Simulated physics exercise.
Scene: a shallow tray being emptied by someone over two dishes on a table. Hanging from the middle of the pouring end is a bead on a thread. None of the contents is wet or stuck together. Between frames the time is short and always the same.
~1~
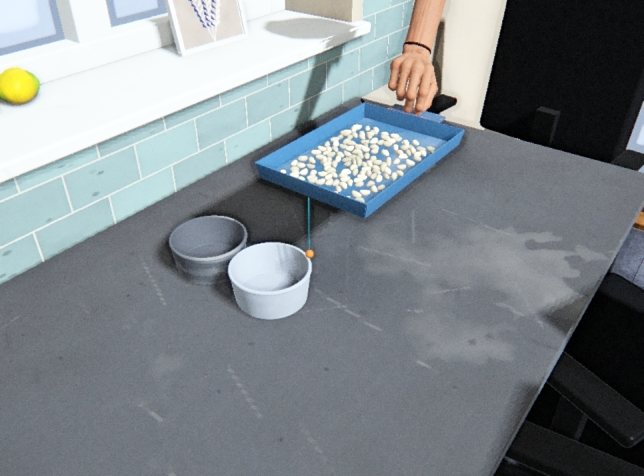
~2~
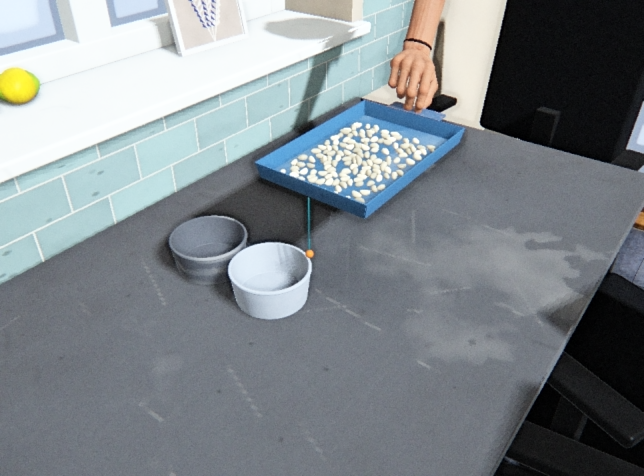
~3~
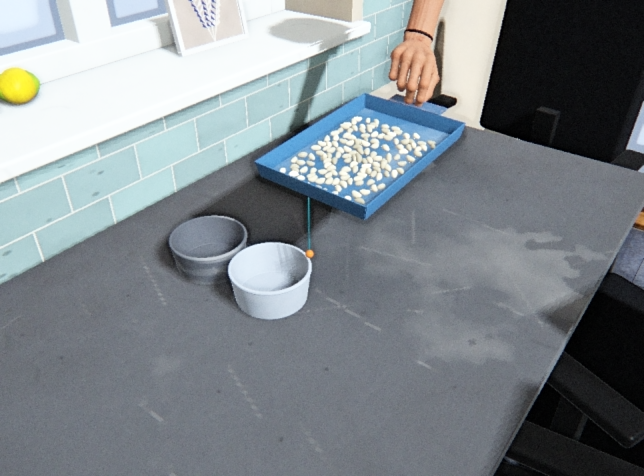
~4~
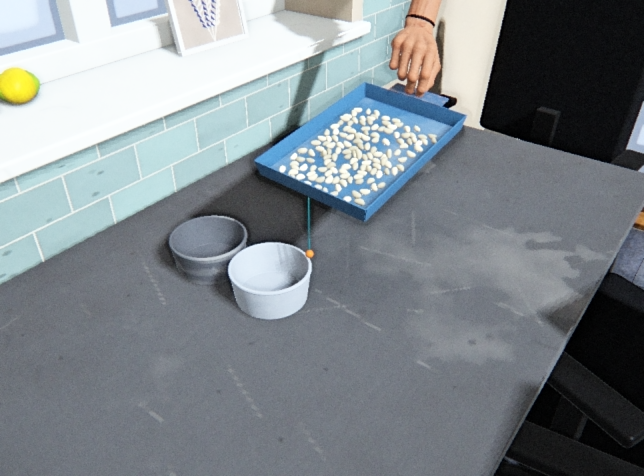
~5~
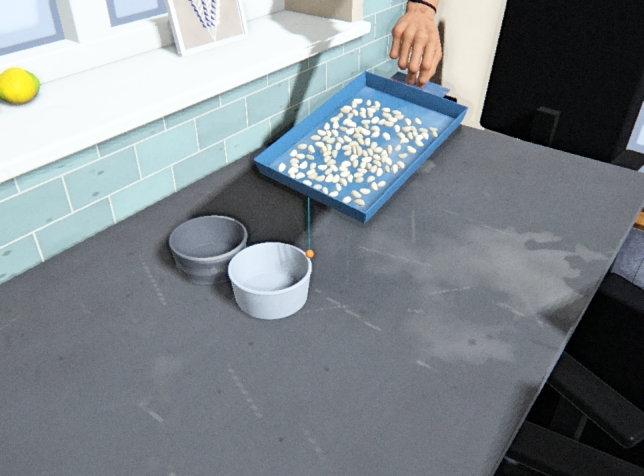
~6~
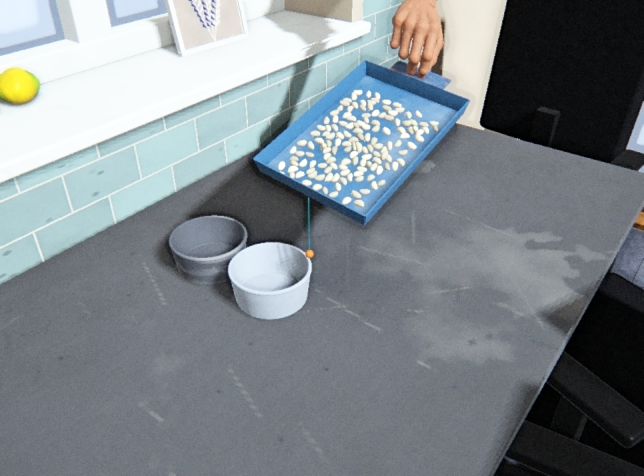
At the start, a hand holds a shallow blue tray of white beans nearly level above a dark table, near a dark dish and a white dish. The hand then gradually lifts the far end, tilting the tray toward its near end, which dips slightly at the right corner, while the dishes stay still.
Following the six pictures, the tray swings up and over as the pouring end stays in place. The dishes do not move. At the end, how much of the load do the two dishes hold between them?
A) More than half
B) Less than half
Answer: B.
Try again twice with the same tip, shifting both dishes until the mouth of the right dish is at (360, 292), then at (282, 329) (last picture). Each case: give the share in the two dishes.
Approximately 80 percent, followed by approximately 0 percent.
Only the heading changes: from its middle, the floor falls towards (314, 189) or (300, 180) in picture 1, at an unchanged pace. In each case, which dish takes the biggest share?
Rightward dish for the first, Rightward dish for the second.
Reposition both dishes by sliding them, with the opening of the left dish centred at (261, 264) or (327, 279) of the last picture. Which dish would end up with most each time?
Right side first, Left side second.
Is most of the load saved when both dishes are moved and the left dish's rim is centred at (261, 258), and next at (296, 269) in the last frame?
First shift, a majority share; second shift, a majority share.
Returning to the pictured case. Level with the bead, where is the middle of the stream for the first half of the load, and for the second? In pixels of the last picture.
Initially about (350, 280); subsequently about (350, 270).
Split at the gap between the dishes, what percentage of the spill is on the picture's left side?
Some 0 %.
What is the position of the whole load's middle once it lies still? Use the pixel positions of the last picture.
Resting centre, last picture - approx. (346, 323).
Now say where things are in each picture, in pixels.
In the first picture, corners of the pouring end near (260, 162) and (365, 201), level; middle of the load near (355, 162), white beans; left dish near (182, 266); right dish near (244, 299); bead on its thread near (309, 254).
In the second picture, corners of the pouring end near (260, 162) and (365, 202), level; middle of the load near (355, 161).
In the third picture, corners of the pouring end near (260, 161) and (365, 204), tipped barely, lowest at the right corner; middle of the load near (355, 158).
In the fourth picture, corners of the pouring end near (259, 160) and (365, 207), tipped a little, lowest at the right corner; middle of the load near (355, 154).
In the fifth picture, corners of the pouring end near (259, 159) and (365, 209), tipped a little, lowest at the right corner; middle of the load near (355, 150).
In the sixth picture, corners of the pouring end near (258, 158) and (365, 212), tipped clearly, lowest at the right corner; middle of the load near (355, 146); left dish near (182, 266); right dish near (244, 299).
Shortly afterwards, tray tipped steeply; the whole lot on the tray.
Next, tray tipped right over; all but a few on the tray; a little outside both; only a few in the air.
Some moments later, tray tipped past a quarter turn; only a few in the right dish; all but a few outside both.
In the end, tray tipped past a quarter turn; only a few in the right dish; none at all in the left dish; all but a few outside both.
